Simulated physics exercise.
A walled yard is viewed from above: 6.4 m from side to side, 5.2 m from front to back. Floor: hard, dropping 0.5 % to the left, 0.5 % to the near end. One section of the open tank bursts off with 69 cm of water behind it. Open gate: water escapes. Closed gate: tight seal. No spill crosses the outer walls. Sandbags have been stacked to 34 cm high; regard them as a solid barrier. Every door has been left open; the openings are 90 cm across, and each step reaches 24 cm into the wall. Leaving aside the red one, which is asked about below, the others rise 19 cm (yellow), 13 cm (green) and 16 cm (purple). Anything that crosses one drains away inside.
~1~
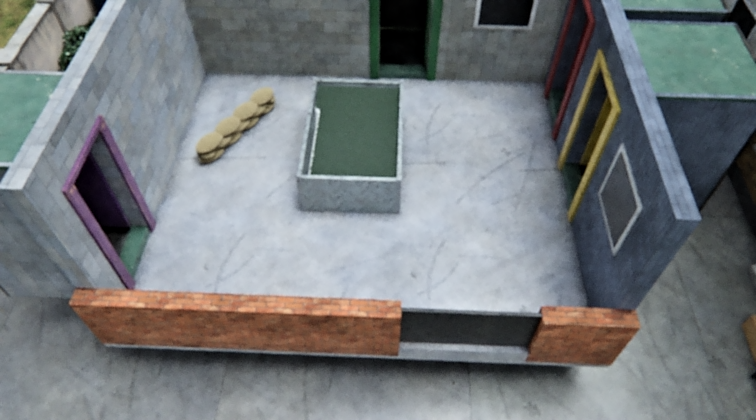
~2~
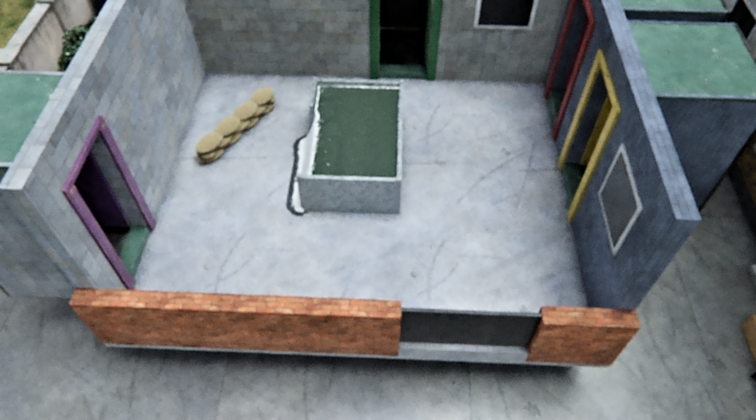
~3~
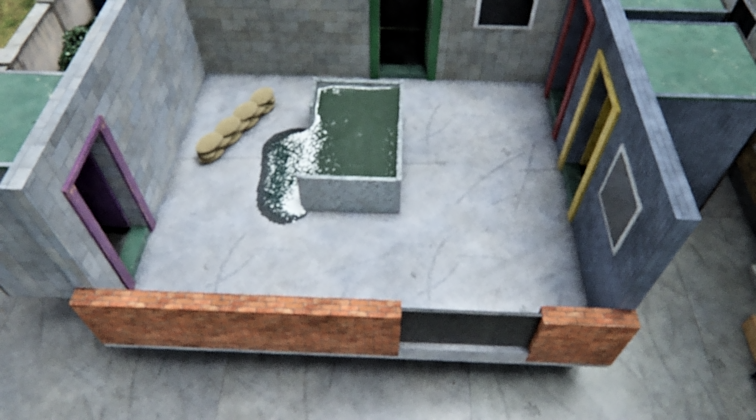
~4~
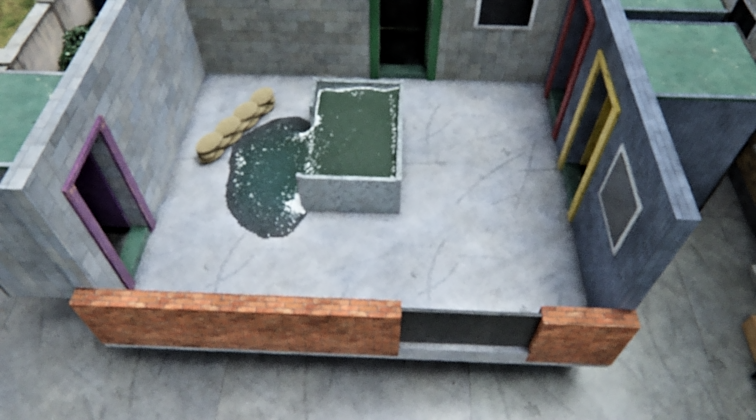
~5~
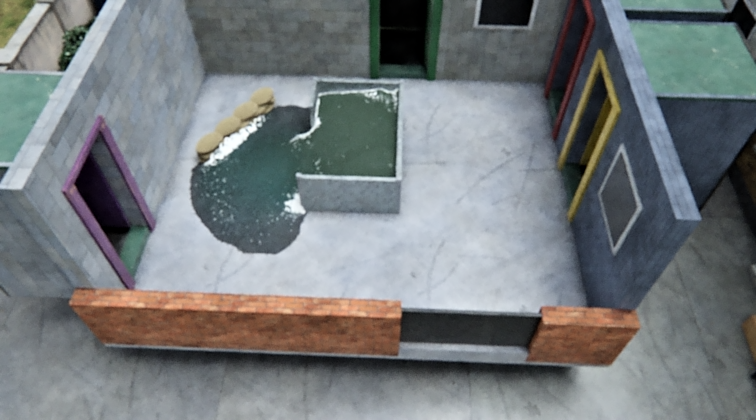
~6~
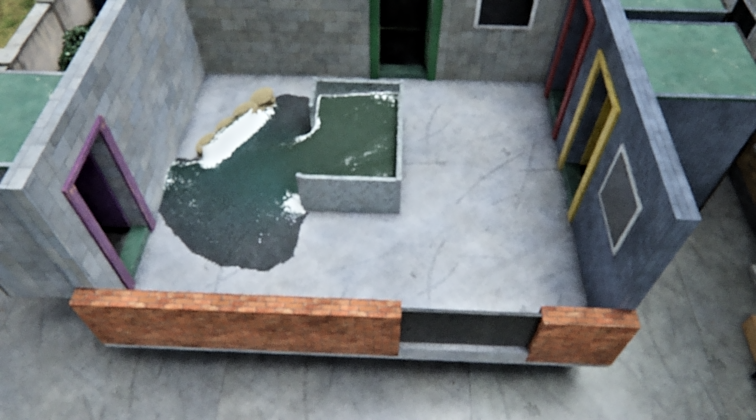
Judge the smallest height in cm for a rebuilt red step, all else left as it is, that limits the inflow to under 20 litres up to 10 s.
Roughly 6 cm at the least.
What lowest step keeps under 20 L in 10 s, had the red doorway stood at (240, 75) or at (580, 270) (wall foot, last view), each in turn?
First place around 9.5 cm, second around 9.5 cm.
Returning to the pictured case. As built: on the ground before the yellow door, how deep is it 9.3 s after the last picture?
Some 5.5 centimetres.
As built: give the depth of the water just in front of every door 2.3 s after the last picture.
Door by door in centimetres - red 0, yellow 0, green 5, purple 23.
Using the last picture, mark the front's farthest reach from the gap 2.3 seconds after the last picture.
Pixel close to (121, 320).
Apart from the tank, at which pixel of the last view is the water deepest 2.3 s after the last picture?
Around (121, 320).
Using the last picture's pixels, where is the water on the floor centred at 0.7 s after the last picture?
Look at about (286, 174) in the last view.
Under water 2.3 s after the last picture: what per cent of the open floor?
About 45 per cent.
Then, 0.7 s after the last picture water covers 25 % of the floor, deepest (46 cm) near (175, 197); it has not reached the red door.
Then, 2.3 s after the last picture water covers 45 % of the floor, deepest (35 cm) near (121, 320); it has not reached the red door.
Then, 9.3 s after the last picture water covers 95 % of the floor, deepest (10 cm) near (450, 254); 9 cm at the red door, 0 litres in over its 24 cm step.
At the red door as built, the water peaked near 12 cm, 5.7 s after the last picture.
Run again over the same 10 s with other heights there, 25 litres in over 5.5 cm, 16 litres over 6.5 cm. The limit of 20 litres is kept from about 6 cm up.
